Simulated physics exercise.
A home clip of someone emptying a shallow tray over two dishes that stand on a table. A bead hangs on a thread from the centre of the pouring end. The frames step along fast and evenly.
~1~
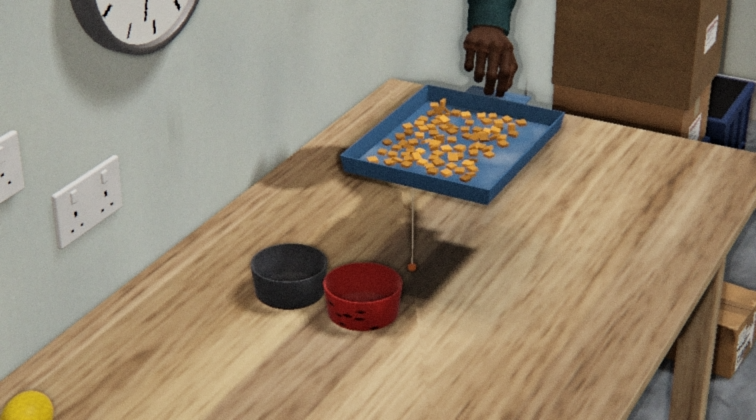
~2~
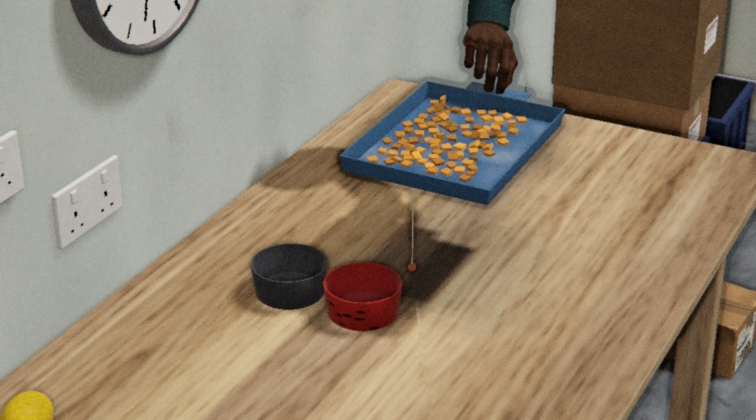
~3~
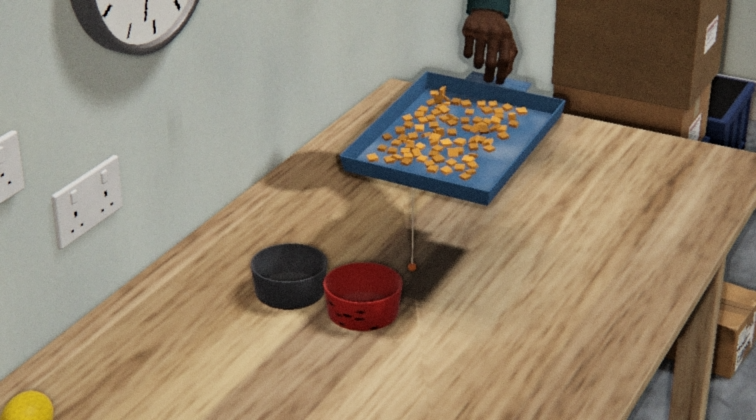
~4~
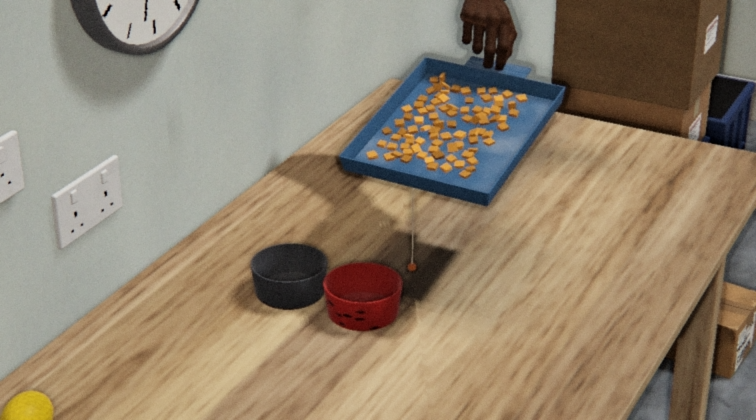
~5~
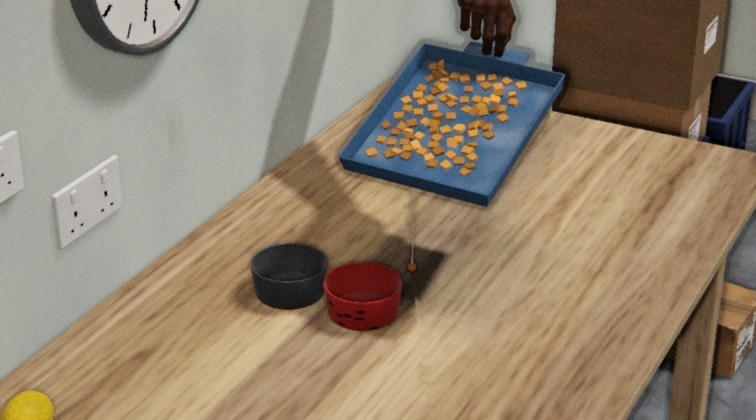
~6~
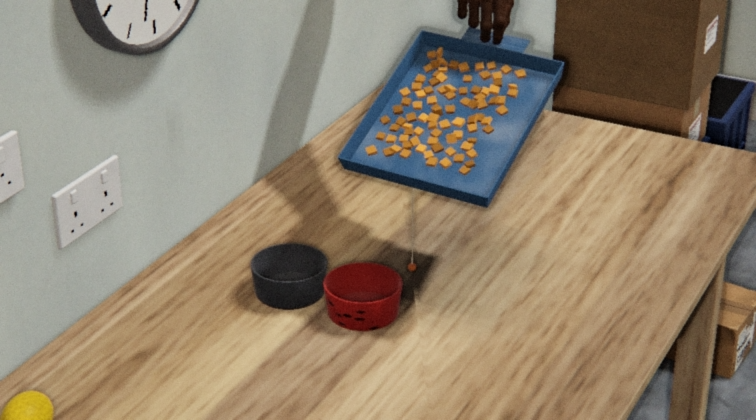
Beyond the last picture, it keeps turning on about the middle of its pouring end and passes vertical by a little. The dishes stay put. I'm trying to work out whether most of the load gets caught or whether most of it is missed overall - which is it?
Most of it gets missed.
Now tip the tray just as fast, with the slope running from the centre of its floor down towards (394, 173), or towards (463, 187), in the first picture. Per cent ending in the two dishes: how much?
The first try would leave around 70 per cent there, the second around 0 per cent.
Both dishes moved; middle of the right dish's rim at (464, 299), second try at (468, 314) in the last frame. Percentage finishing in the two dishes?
50 % and 80 %.
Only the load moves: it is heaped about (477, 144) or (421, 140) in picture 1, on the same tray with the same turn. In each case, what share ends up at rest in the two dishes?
That would be 10 per cent, and then 40 per cent.
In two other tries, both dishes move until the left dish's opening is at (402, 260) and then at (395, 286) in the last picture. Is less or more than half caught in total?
Try 1: A lesser share; try 2: The greater share.
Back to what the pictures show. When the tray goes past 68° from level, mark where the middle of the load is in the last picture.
(412, 166).
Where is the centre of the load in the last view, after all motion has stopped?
I'd say the middle ends up at about (407, 335).
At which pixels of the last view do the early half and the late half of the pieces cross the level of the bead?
The leading part at (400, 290), the rest of it at (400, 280).
Soon, tray tipped steeply; all on the tray.
A while on, tray tipped past a quarter turn; most on the tray; a small part outside both; a small part in the air.
Towards the end, tray tipped past a quarter turn; about a quarter in the right dish; about two thirds outside both.
Finally, tray tipped past a quarter turn; about a quarter in the right dish; none in the left dish; about two thirds outside both.
